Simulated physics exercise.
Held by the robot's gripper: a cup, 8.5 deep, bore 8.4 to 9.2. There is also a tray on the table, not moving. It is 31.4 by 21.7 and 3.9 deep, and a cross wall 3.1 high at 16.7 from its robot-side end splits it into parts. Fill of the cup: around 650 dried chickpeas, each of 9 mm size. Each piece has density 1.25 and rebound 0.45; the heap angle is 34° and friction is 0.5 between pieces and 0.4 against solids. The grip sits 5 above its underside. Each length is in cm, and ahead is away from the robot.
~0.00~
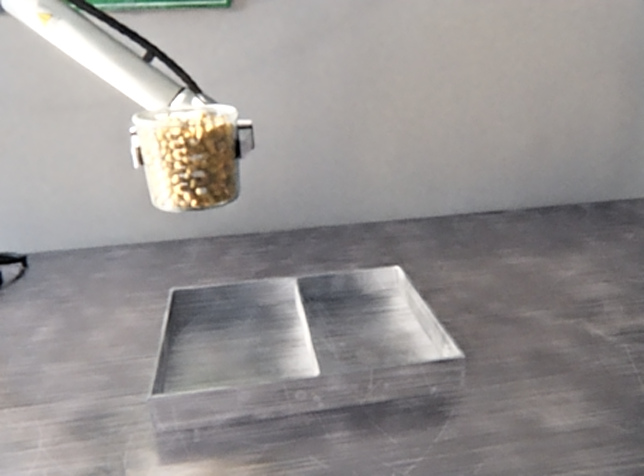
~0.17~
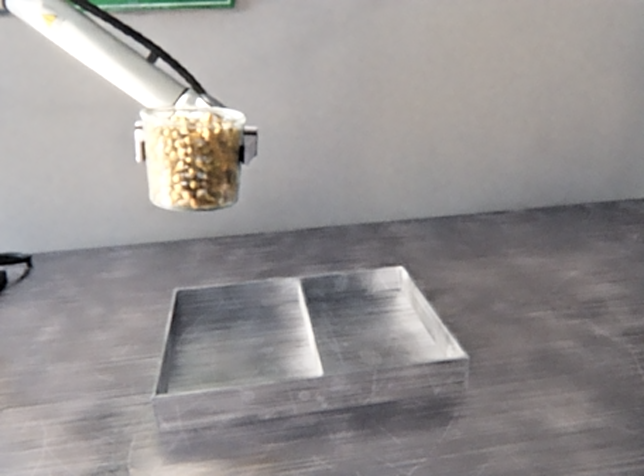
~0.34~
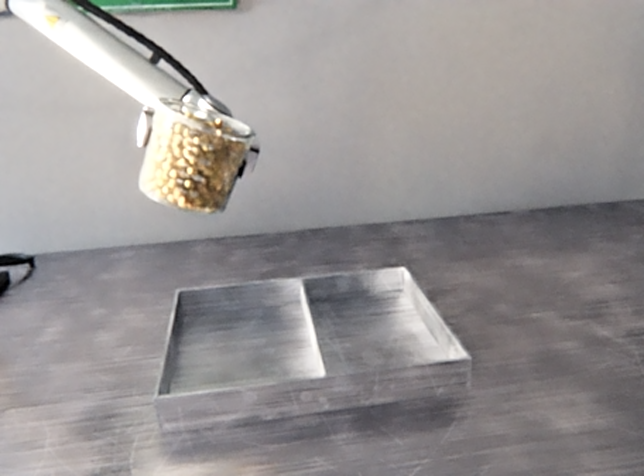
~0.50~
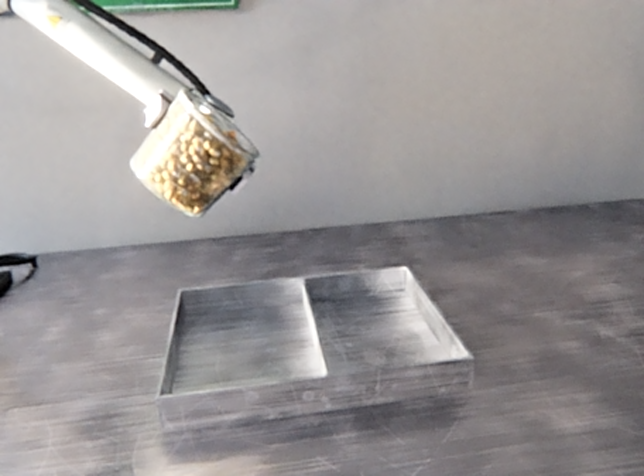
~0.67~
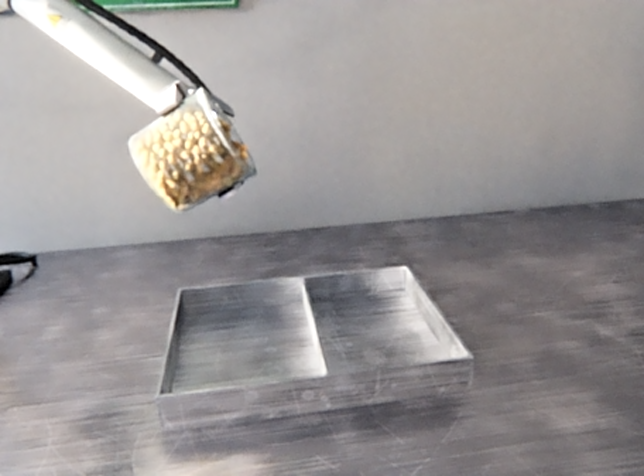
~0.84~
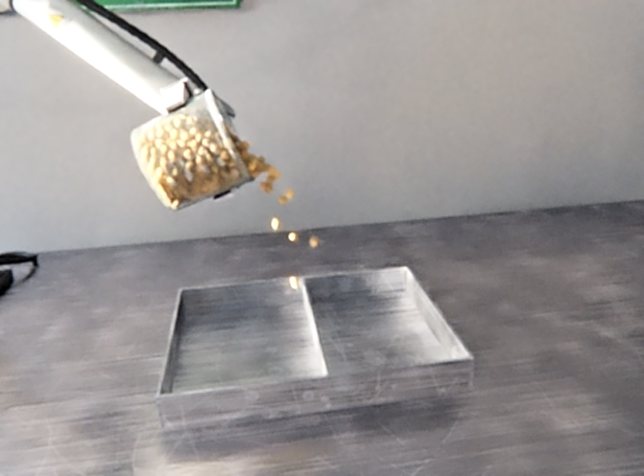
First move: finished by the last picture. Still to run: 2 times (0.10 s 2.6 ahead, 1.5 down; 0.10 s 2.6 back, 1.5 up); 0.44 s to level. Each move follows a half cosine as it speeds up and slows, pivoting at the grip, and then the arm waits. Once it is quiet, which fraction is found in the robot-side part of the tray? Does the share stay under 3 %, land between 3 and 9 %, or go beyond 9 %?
It goes beyond 9 %.
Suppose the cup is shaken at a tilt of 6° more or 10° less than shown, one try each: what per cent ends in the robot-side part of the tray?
Roughly 15 per cent on the first try and 5 per cent on the second.
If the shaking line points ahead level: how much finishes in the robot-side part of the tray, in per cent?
About 15 per cent.
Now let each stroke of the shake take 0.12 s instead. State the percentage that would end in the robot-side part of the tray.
Roughly 10 percent would.
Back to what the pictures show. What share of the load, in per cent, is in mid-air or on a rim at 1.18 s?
My guess is some 6 in a hundred.
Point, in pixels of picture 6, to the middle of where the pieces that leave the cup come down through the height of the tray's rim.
They come through centred close to (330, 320).
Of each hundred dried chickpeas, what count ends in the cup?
Some 65 per cent.
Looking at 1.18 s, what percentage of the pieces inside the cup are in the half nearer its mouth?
About 50 percent.
After 1.18 s, tilted 69° forward, highest piece 26 above the table; 504 in the cup, 78 in the far-side part, 29 in the robot-side part, 39 in flight or on a rim.
After 1.51 s, tilted 22° forward, highest piece 28 above the table; 433 in the cup, 130 in the far-side part, 80 in the robot-side part, 1 on the table or floor, 6 in flight or on a rim.
After 1.88 s, level, highest piece 28 above the table; 433 in the cup, 131 in the far-side part, 84 in the robot-side part, 2 on the table or floor.
After 2.93 s, level, highest piece 28 above the table; 433 in the cup, 131 in the far-side part, 84 in the robot-side part, 2 on the table or floor.
In the end, 433 in the cup, 131 in the far-side part, 84 in the robot-side part, 2 on the table or floor. That is 13 % in the robot-side part of the tray.
